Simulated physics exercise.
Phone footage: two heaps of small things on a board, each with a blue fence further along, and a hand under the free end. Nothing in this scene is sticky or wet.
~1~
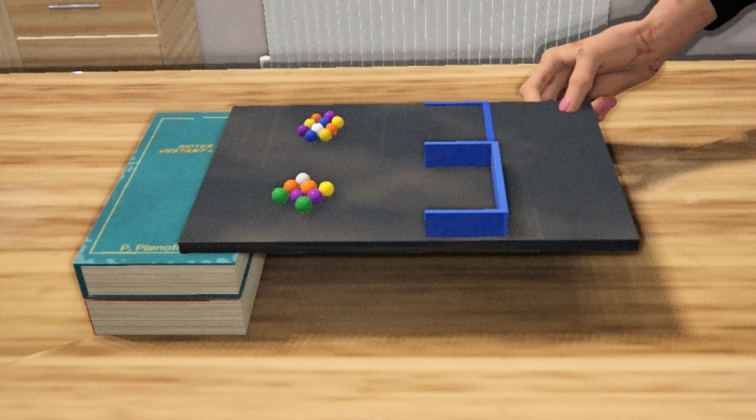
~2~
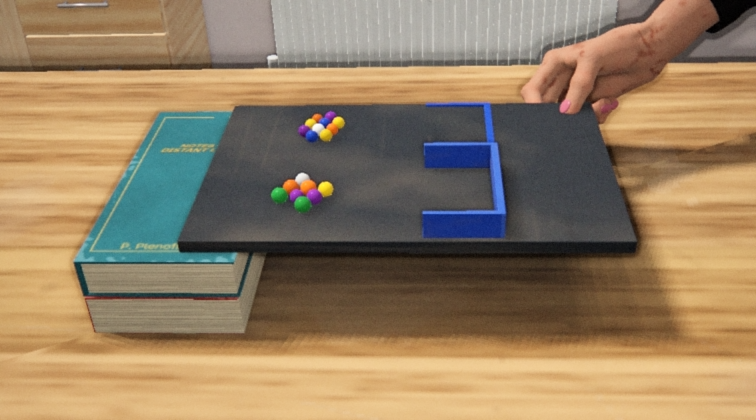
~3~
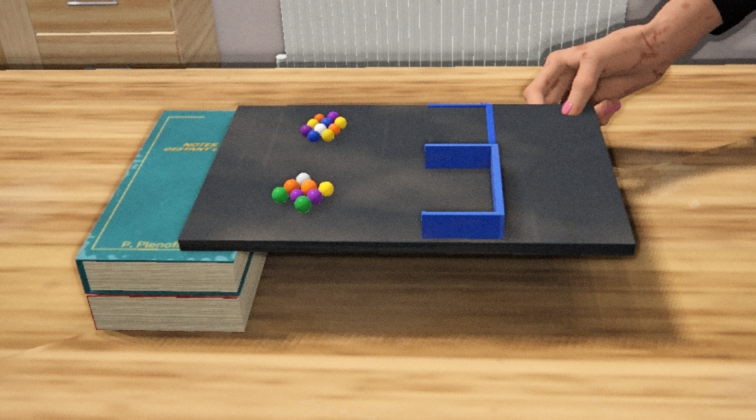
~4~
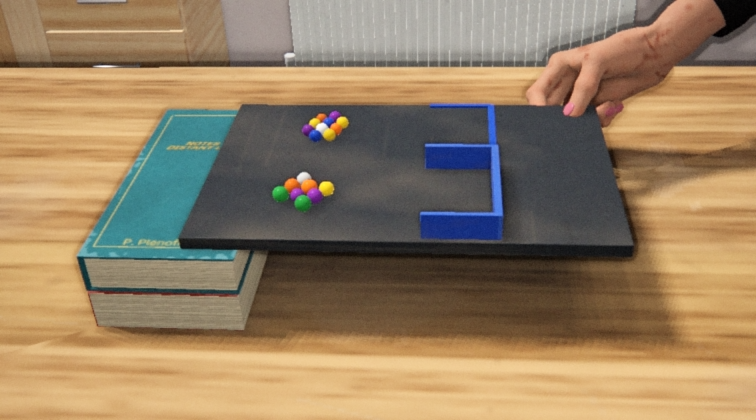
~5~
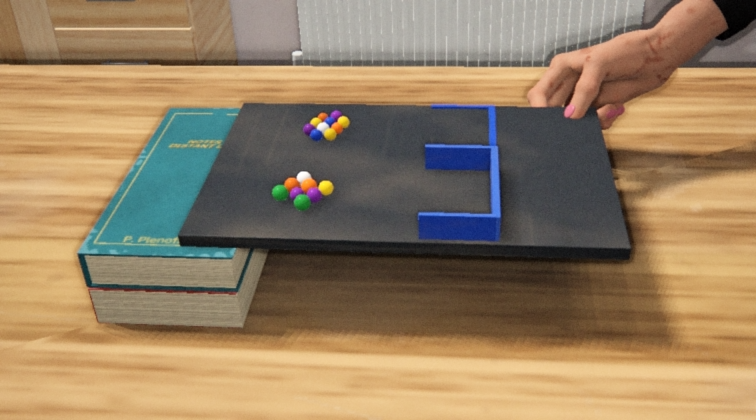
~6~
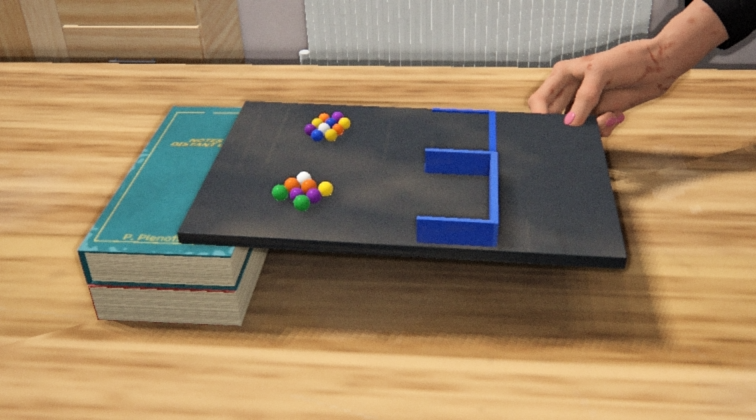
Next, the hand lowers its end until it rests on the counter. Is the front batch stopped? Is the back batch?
The front batch stays behind its bar; the back batch clears its bar.
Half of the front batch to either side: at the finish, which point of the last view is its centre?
Around (478, 242) in the last picture.
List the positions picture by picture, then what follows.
In the first picture, held end of the board at (624, 238), level; book pile at (194, 194), about a quarter as high as the board is long; front batch at (309, 188), a few round plastic beads; back batch at (324, 124), a few round plastic beads; front bar at (499, 186), taller than the pieces; back bar at (489, 129), much lower than a piece.
In the second picture, held end of the board at (621, 240), level; back batch at (325, 124).
In the third picture, held end of the board at (620, 242), level; front batch at (309, 188).
In the fourth picture, held end of the board at (618, 244), level; back batch at (329, 124).
In the fifth picture, held end of the board at (616, 247), level; front batch at (309, 187).
In the sixth picture, held end of the board at (612, 255), down by 2°; book pile at (201, 187); front batch at (309, 187), not moving; back batch at (331, 124), not moving; front bar at (494, 197); back bar at (493, 138).
Then, 0.32 s past the last view, board sloping at 8°; front batch on its way down; back batch on its way down.
Then, 0.66 s past the last view, board sloping at 14°; front batch on its way down; back batch on its way down.
Then, 1.06 s past the last view, board resting at 14°; front batch has reached its bar; back batch all past its bar.
Finally, board resting at 14°; front batch gathered behind its bar; back batch all past its bar.
